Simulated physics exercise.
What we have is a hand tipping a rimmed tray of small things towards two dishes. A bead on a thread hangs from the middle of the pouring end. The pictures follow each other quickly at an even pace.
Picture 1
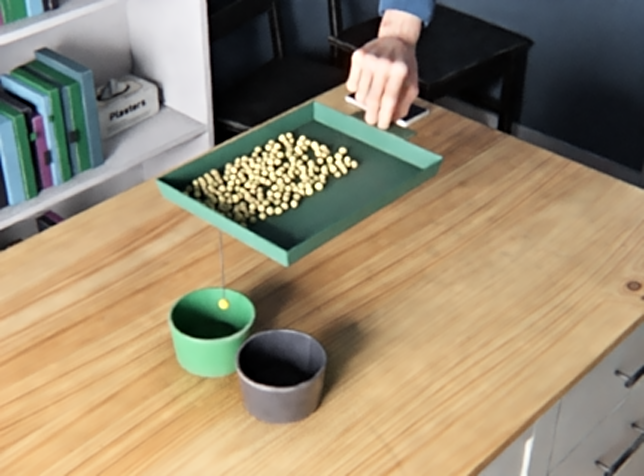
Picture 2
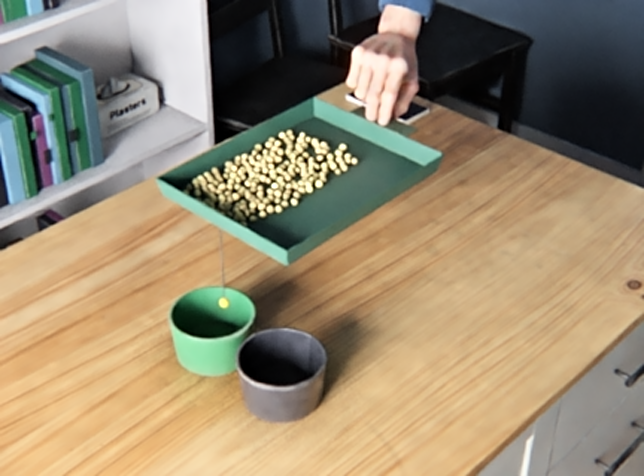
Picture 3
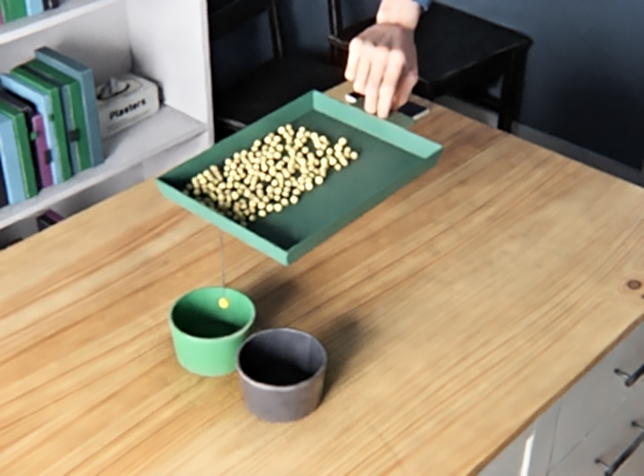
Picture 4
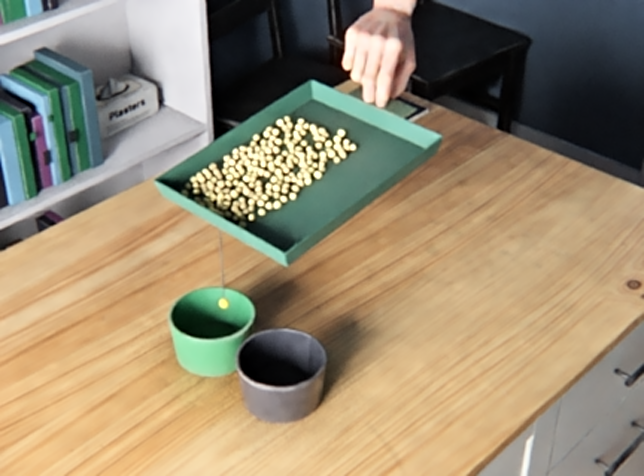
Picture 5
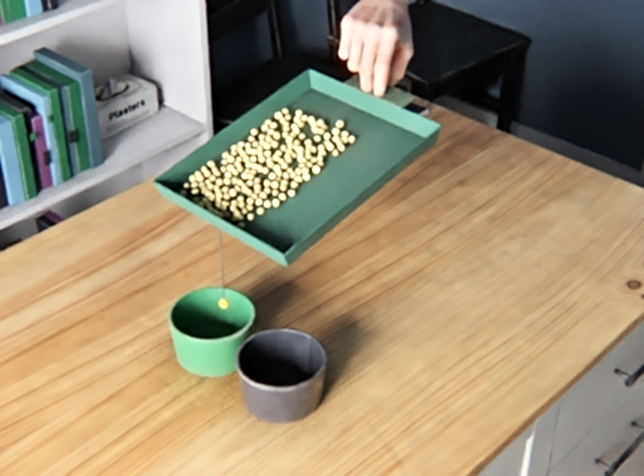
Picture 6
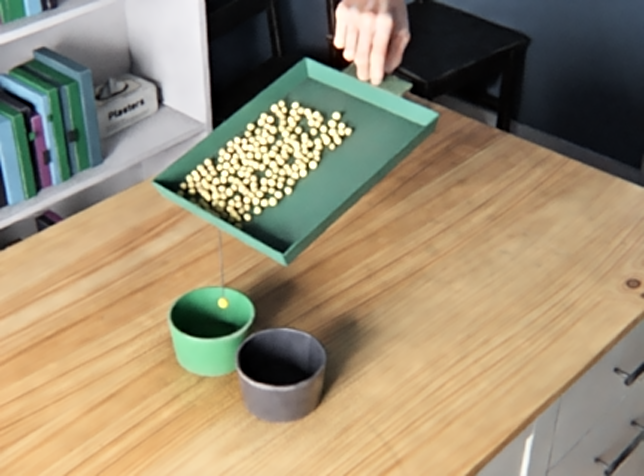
Above a wooden table, a hand gradually tilts a green tray of soya beans towards two dishes.
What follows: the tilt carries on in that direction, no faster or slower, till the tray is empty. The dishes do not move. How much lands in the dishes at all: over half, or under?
They take under half between them.
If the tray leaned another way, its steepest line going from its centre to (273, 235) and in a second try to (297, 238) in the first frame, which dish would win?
One: The right one. Two: The right one.
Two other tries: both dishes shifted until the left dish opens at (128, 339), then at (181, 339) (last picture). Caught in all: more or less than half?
At the first place below a half, at the second over half.
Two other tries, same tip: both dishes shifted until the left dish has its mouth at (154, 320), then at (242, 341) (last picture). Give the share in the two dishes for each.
First some 90, then 30 per cent.
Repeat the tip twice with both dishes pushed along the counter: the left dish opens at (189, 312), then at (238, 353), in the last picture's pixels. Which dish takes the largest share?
First left, then the left-hand dish.
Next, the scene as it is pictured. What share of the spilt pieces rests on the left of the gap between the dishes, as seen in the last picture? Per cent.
About 100 per cent.
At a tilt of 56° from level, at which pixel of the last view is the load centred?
Close to (211, 200).
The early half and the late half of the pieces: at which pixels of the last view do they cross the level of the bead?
First near (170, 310), later near (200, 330).
Soon after the last picture, tray tipped steeply; nearly all on the tray; a stray few in the air.
A little later, tray tipped right over; about half on the tray; a small part in the left dish; a small part outside both; about a third in the air.
Later still, tray tipped past a quarter turn; a small part in the right dish; about a quarter in the left dish; most outside both.
By the end, tray tipped past a quarter turn; a small part in the right dish; about a quarter in the left dish; most outside both.
